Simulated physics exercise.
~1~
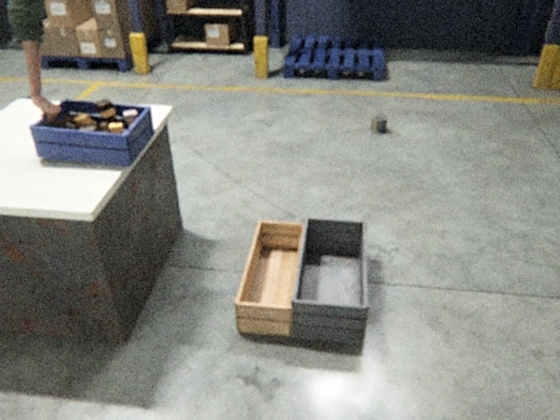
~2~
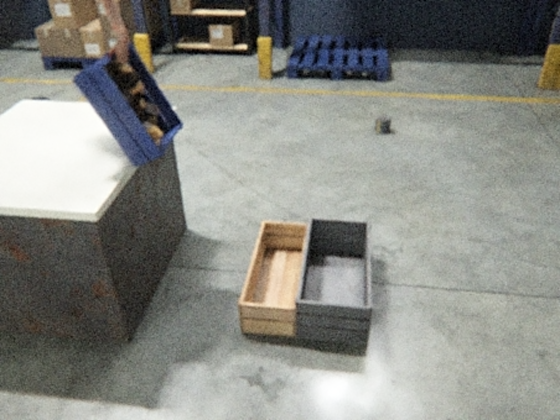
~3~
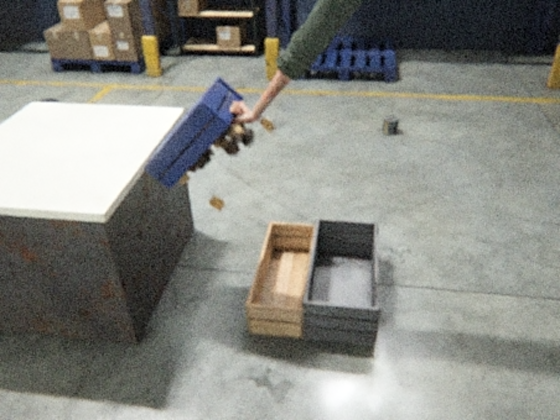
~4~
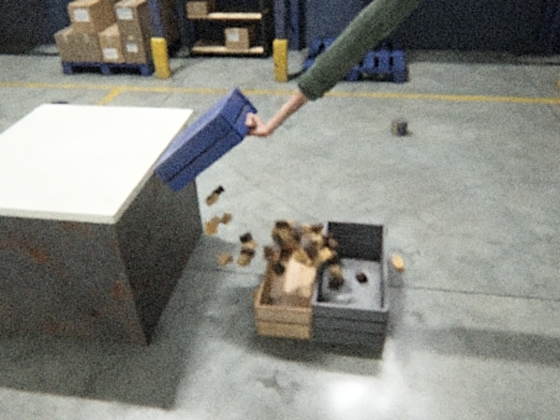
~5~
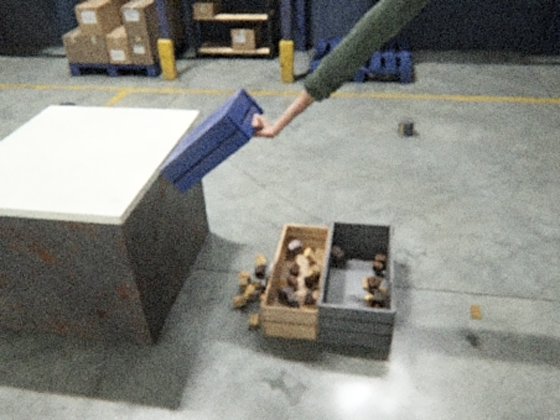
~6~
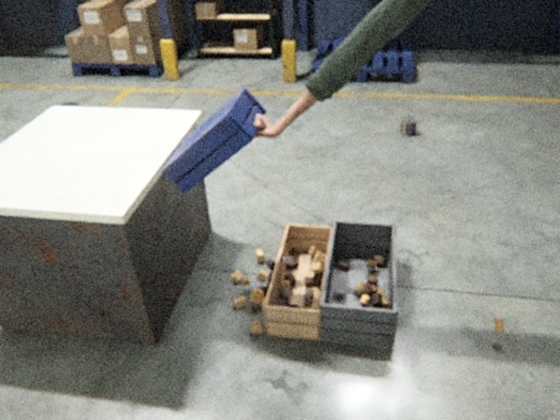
A blue box of small wooden blocks is lifted and tipped over the end of a bench by a person's hand, spilling blocks into a wooden tote and a grey trough below, with some scattered on the floor beside the tote and the box still held tilted.
